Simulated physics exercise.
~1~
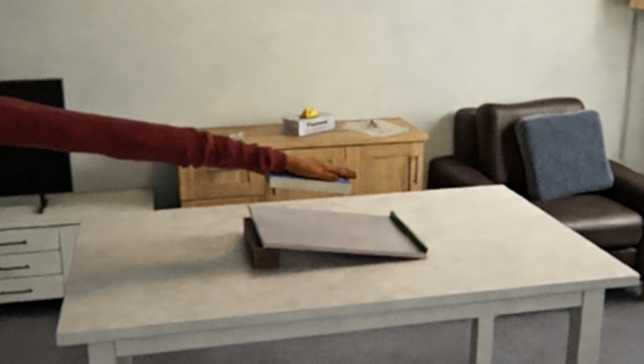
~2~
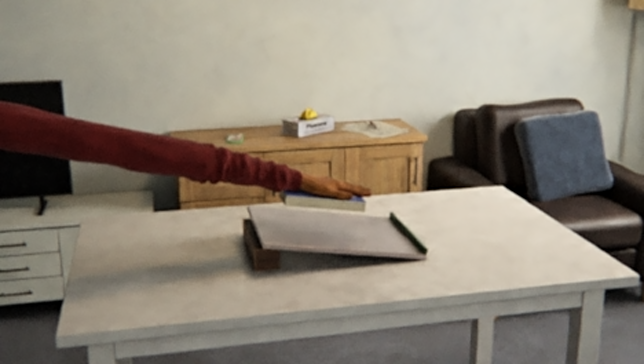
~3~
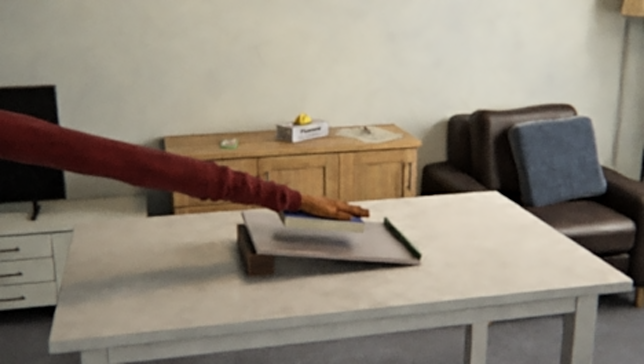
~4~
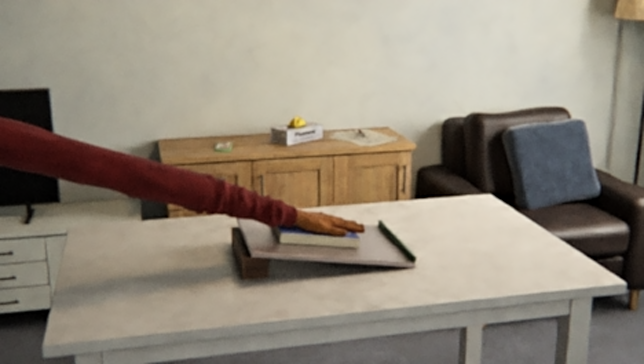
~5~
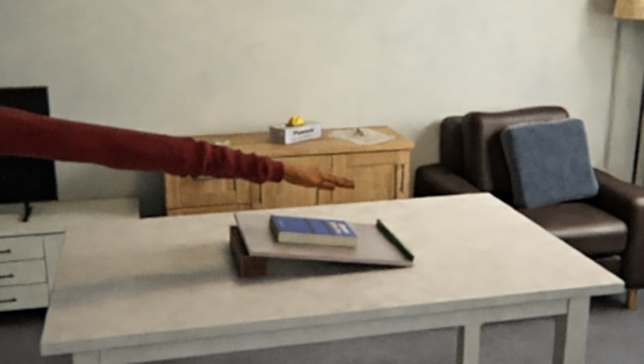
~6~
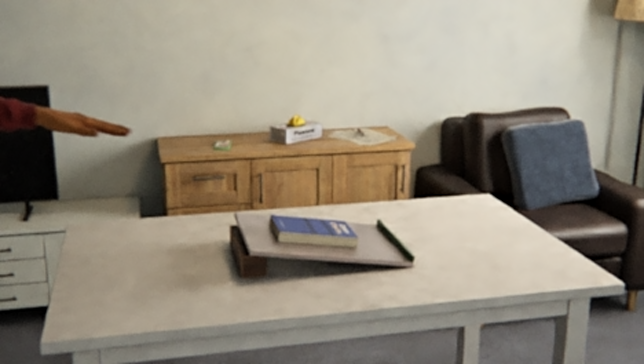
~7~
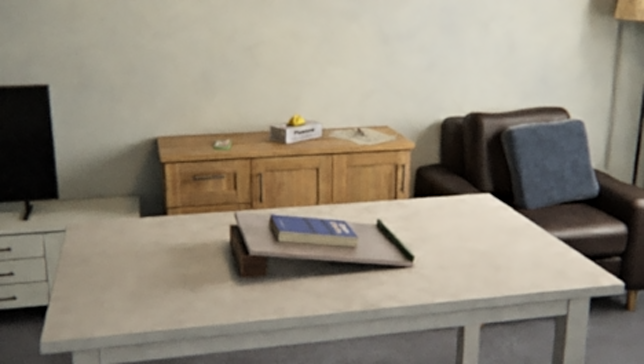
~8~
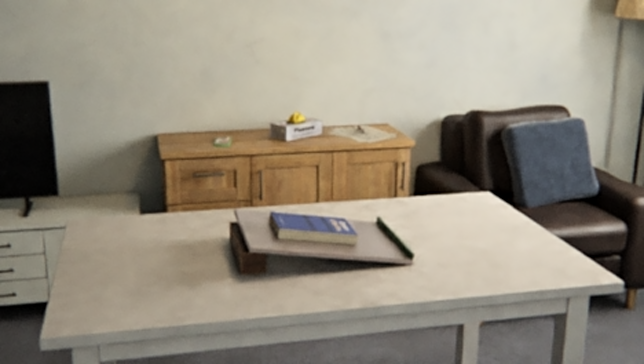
A blue book, held under a hand in a dark red sleeve reaching from the left, is lowered toward a pale grey board on a whitish table in a living room, seen from slightly above by a gently swaying camera. The board is propped on a brown block at its left and slopes down to a dark green strip at its right. Behind stand a wooden sideboard and a brown armchair with a blue-grey cushion. The hand sets the book on the board, lets go and withdraws left out of view. The book stays at rest on the slope.
